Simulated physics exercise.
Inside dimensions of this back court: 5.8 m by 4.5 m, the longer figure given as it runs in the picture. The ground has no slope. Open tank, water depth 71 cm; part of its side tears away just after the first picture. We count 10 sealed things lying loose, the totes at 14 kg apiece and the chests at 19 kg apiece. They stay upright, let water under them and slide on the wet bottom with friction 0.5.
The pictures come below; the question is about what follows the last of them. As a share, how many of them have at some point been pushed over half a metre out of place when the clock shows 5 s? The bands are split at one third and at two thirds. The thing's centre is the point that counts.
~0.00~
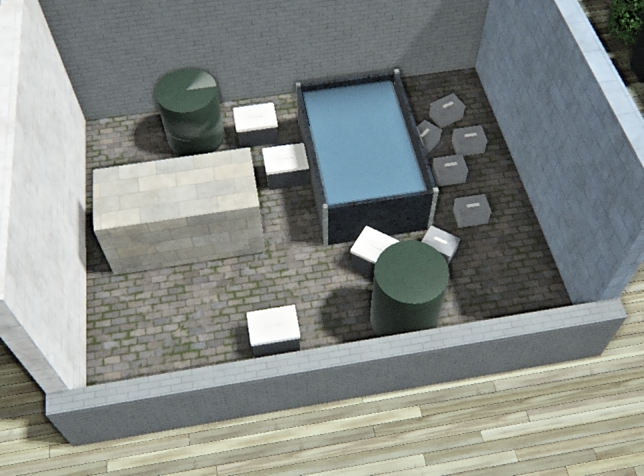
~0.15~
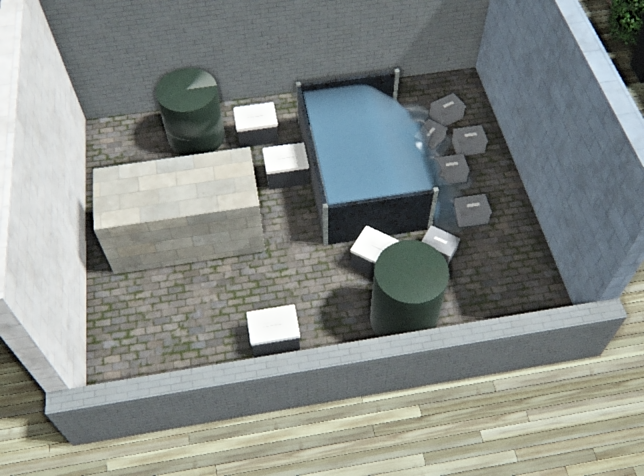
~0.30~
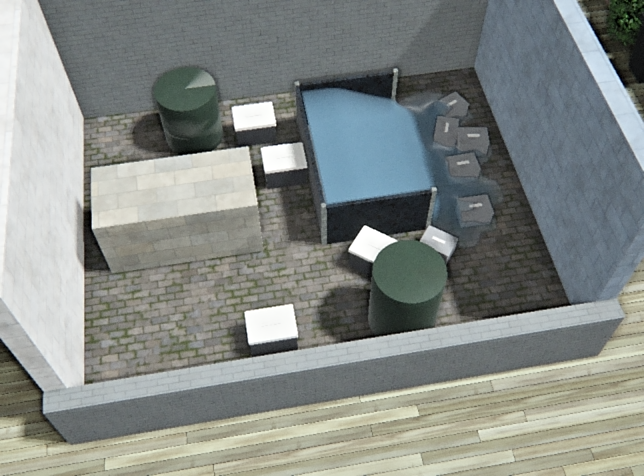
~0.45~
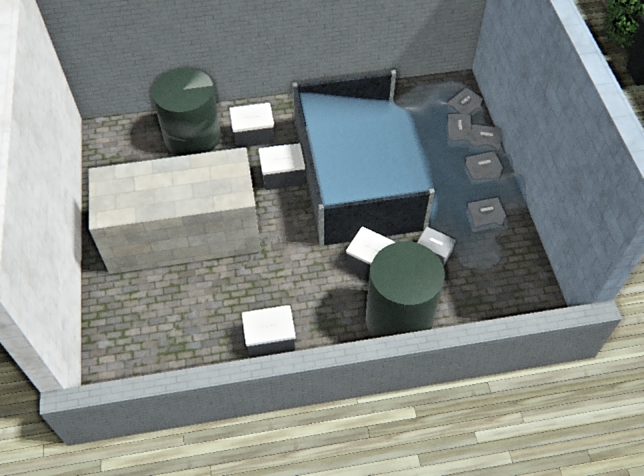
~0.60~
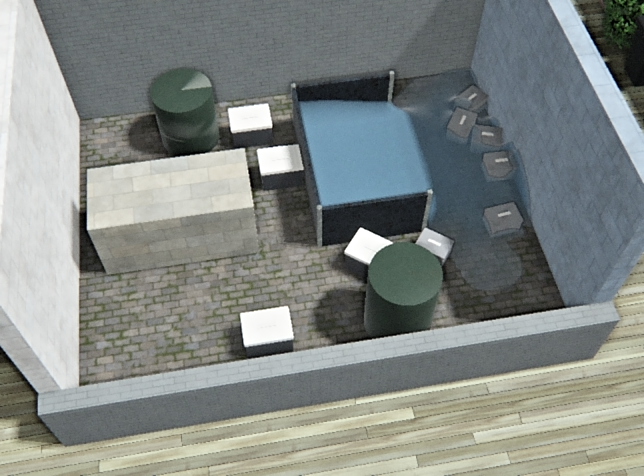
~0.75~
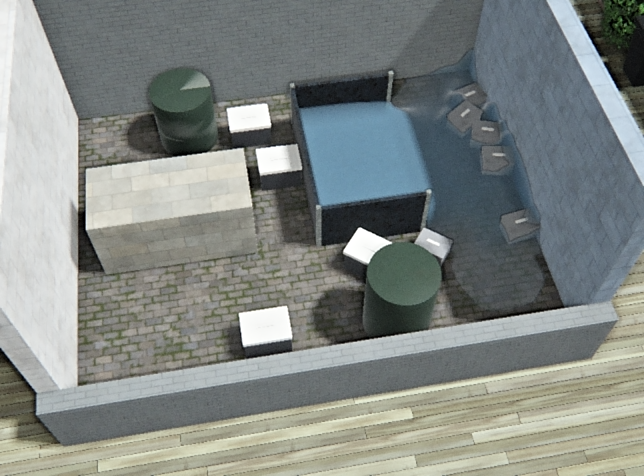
It falls at two thirds or above.
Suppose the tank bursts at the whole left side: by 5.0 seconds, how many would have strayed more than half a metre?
Then it comes to 3 of them.
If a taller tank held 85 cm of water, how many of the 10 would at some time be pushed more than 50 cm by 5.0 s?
Then it comes to 9.
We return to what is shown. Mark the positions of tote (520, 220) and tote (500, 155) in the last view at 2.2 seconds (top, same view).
First near (445, 300), second near (447, 216).
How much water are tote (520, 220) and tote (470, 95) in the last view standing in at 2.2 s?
Depth approx. 17 cm / 10 cm.
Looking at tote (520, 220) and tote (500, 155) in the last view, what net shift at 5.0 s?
Net shifts, in order: 200 cm and 100 cm.
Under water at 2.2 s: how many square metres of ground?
Roughly 11.0 m2.
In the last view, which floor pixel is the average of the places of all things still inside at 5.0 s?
At about (303, 218).
After 1.1 s 4 of 10 are over 50 cm from their spots; 4 afloat.
After 2.2 s 5 of 10 are over 50 cm from their spots; 3 afloat.
After 3.5 s 7 of 10 are over 50 cm from their spots; 5 afloat.
After 5.0 s 8 of 10 are over 50 cm from their spots, and 8 have been at some point; 2 afloat.
